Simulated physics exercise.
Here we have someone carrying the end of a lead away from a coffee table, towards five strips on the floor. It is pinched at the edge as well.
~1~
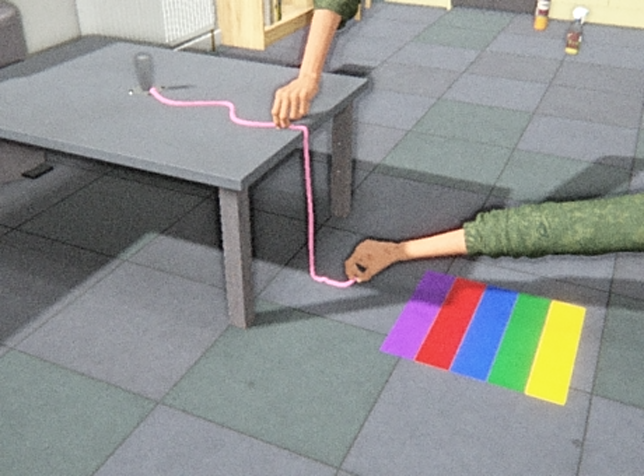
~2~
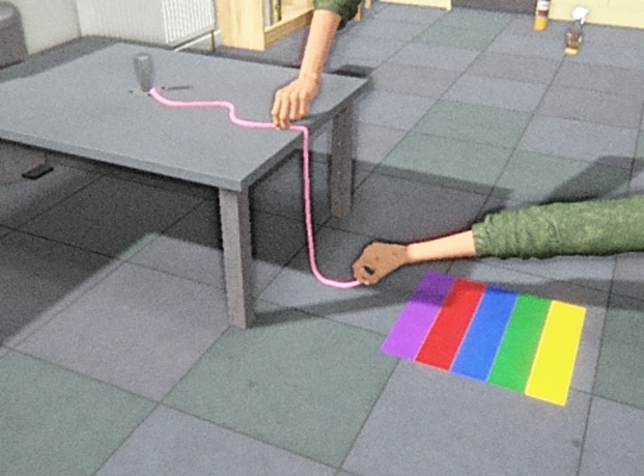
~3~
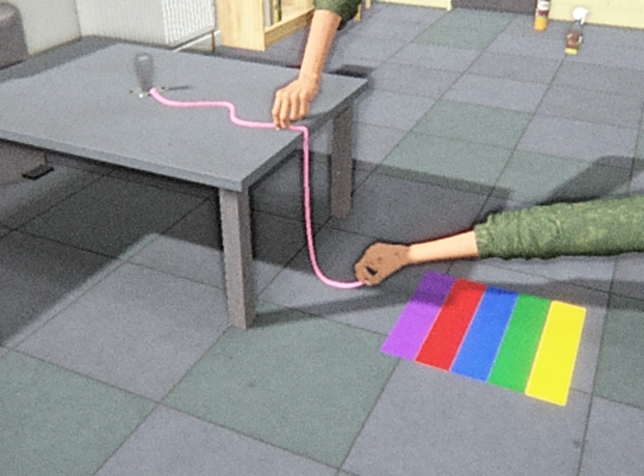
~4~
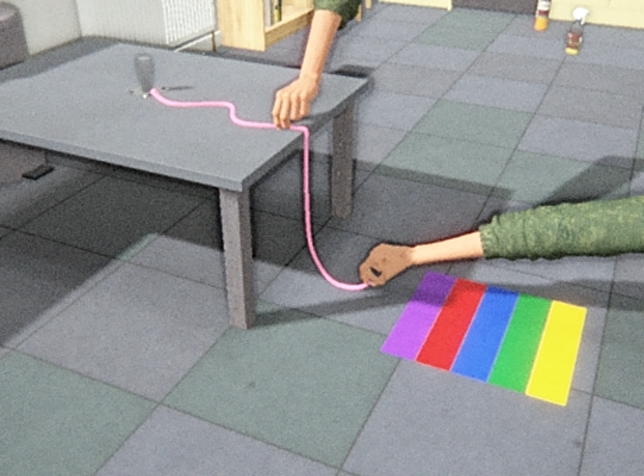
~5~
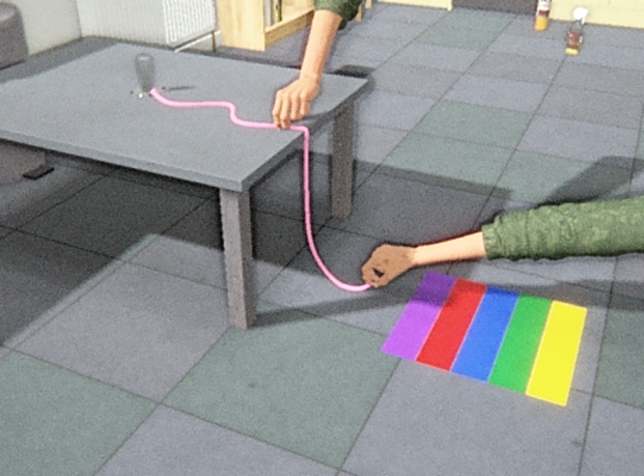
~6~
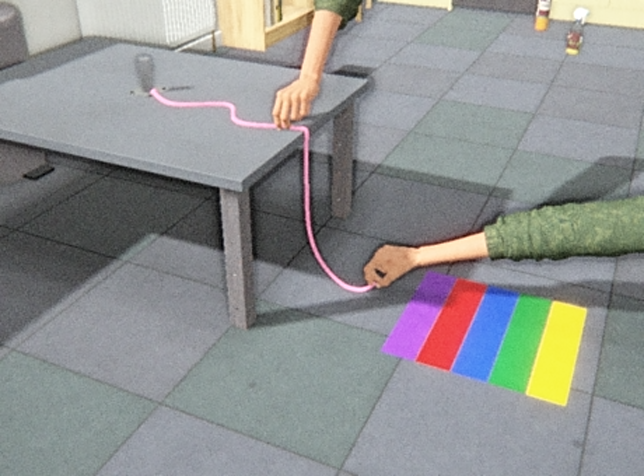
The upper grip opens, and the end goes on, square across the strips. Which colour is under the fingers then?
The blue one.
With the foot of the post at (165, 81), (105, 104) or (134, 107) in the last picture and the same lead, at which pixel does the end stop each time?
Near (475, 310), (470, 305) and (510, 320).
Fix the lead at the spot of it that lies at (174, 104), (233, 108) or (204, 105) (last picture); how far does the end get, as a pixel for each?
The places are (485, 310), (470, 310) and (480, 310).
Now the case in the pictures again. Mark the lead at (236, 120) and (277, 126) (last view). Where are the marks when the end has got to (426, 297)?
They go to (265, 121) and to (305, 132).
A little later, end near (426, 297); over purple.
Next, end near (466, 307); over red.
When it is tight, end near (490, 313); over blue. It halts on the blue strip.
